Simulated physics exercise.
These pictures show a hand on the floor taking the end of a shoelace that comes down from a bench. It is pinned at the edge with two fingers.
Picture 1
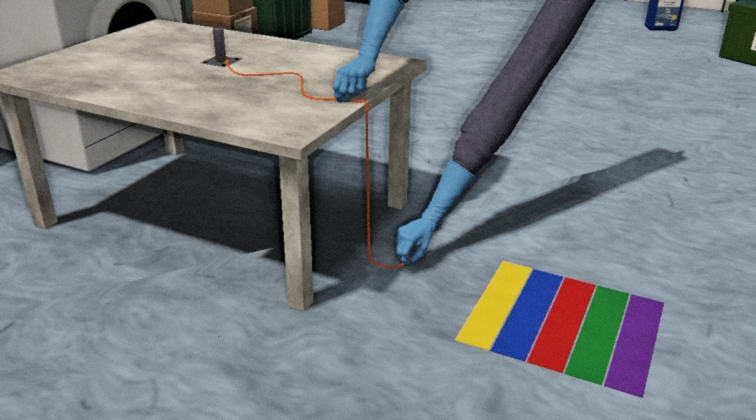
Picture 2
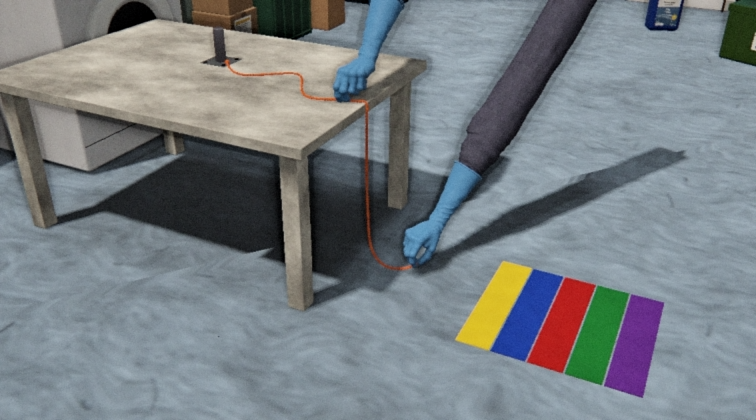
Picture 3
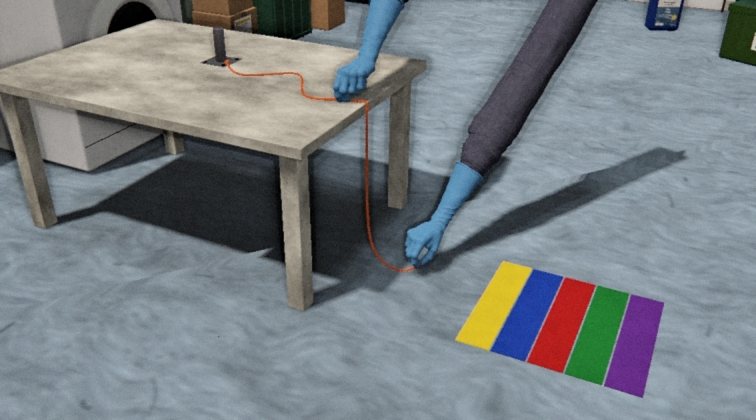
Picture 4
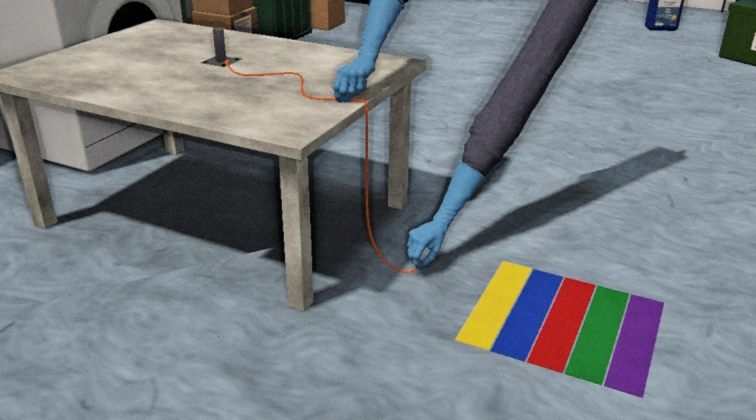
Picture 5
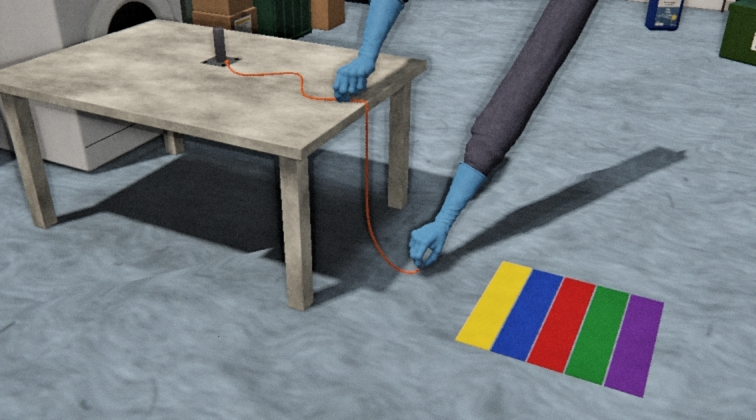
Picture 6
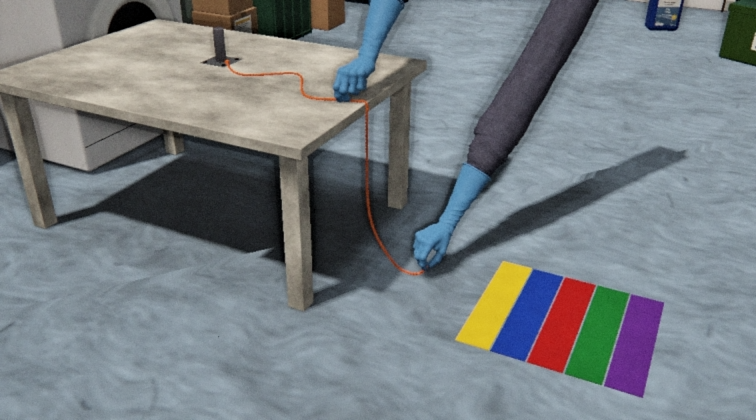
A room with a mottled blue-grey floor is seen from above at an angle, with boxes along the back. An orange lace runs from a small dark object on a pale bench, under a blue hand at its edge, down to another blue hand near the floor, left of yellow, blue, red, green and purple stripes. The lower hand draws the lace end slightly rightward, while the upper hand and view stay still.
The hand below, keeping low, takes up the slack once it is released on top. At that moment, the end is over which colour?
Over red.
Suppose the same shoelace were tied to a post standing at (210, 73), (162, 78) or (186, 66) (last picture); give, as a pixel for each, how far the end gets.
In order, the pixels are (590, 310), (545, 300) and (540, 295).
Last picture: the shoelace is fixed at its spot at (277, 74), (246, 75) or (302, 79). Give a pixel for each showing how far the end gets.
Pixel spots, one per try: About (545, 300), (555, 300), (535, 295).
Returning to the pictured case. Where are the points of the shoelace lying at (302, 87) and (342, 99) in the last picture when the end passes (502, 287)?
Point 1 - (334, 90); point 2 - (376, 123).
Early on, end near (501, 287); over yellow.
Midway, end near (542, 298); over blue.
At the end of the slack, end near (567, 304); over red. The red one.
